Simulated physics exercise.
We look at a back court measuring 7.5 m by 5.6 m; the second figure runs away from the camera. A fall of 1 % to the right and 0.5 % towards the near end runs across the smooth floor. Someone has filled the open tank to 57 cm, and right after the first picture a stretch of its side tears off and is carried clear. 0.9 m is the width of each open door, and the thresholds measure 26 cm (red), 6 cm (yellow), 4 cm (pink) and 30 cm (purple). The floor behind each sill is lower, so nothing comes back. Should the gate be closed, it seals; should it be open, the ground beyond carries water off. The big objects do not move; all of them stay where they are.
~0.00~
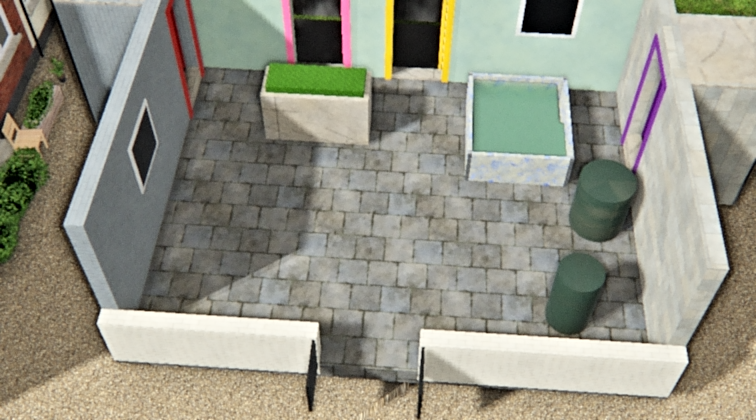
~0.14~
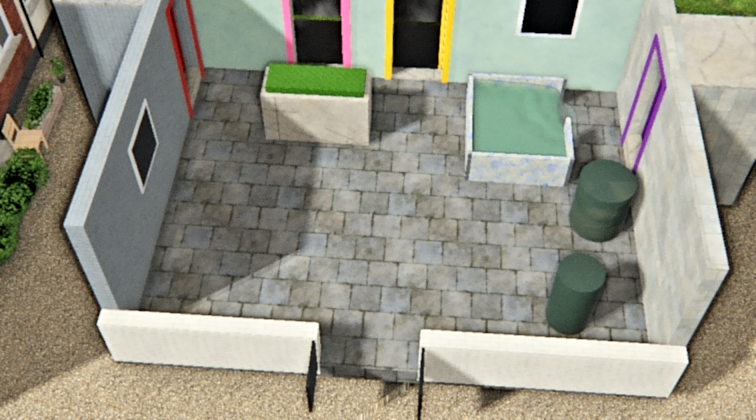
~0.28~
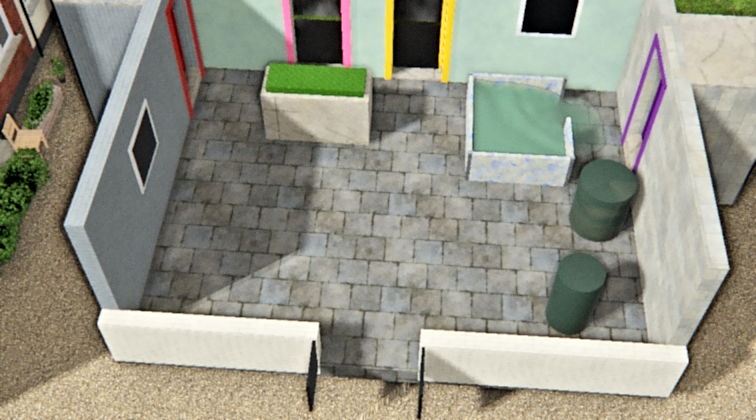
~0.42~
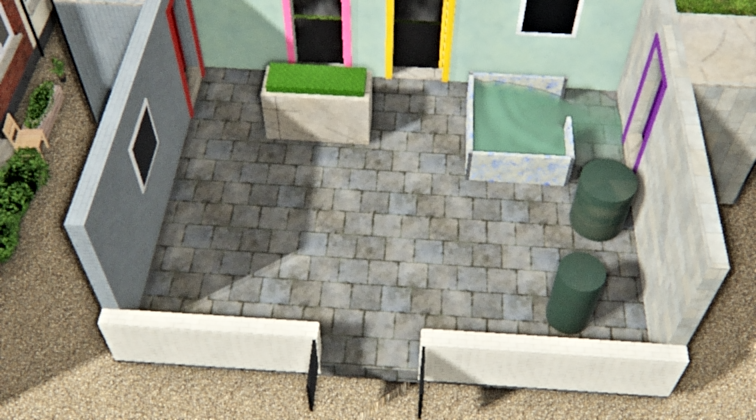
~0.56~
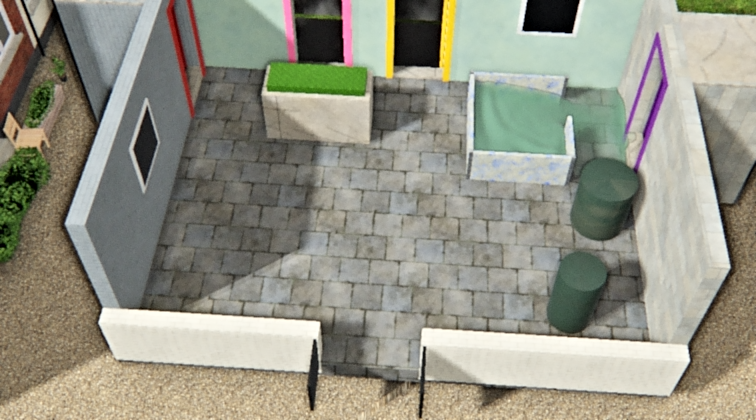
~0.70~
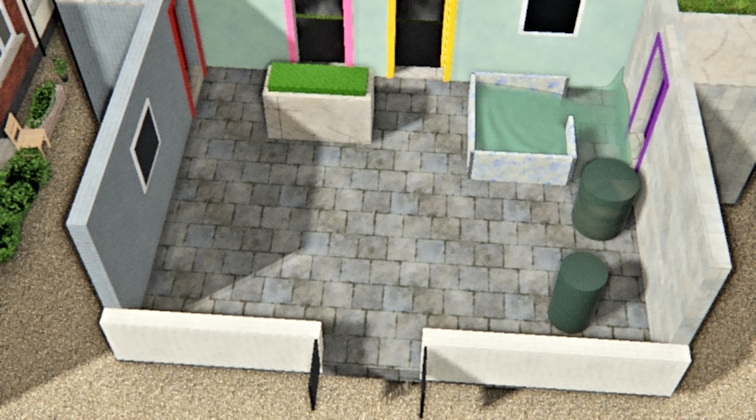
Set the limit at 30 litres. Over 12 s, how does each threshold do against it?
At the red door the limit will hold. At the yellow door the limit will hold. At the pink door the limit will hold. At the purple door the limit will hold.
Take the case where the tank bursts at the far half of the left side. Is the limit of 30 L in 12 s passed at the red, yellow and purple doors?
Then: Red short of it, yellow beyond it, purple short of it.
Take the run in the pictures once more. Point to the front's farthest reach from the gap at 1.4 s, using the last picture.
I'd put it close to (638, 265).
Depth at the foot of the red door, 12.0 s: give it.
1.5 cm or so.
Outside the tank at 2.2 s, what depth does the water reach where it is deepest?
Some 35 cm deep.
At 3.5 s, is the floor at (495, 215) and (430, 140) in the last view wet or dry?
I'd say drenched, then spared.
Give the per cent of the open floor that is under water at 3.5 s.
Some 40 per cent of the floor is wet.
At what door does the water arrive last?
Door: Red.
After 1.4 s water covers 10 % of the floor and is deepest (50 cm) near (617, 98); red door not reached, yellow door not reached, pink door not reached, purple door 19 cm at the sill, 1 L in.
After 2.2 s water covers 20 % of the floor and is deepest (35 cm) near (618, 105); red door not reached, yellow door 5 cm at the sill, 0 L in, pink door not reached, purple door 20 cm at the sill, 1 L in.
After 3.5 s water covers 40 % of the floor and is deepest (28 cm) near (619, 200); red door not reached, yellow door 6 cm at the sill, 1 L in, pink door 3 cm at the sill, 0 L in, purple door 16 cm at the sill, 1 L in.
After 7.0 s water covers 80 % of the floor and is deepest (15 cm) near (619, 200); red door 6 cm at the sill, 0 L in, yellow door 3 cm at the sill, 1 L in, pink door 2 cm at the sill, 0 L in, purple door 12 cm at the sill, 1 L in.
After 12.0 s water covers 85 % of the floor and is deepest (10 cm) near (607, 199); red door 2 cm at the sill, 0 L in, yellow door 2 cm at the sill, 1 L in, pink door 3 cm at the sill, 2 L in, purple door 9 cm at the sill, 1 L in.
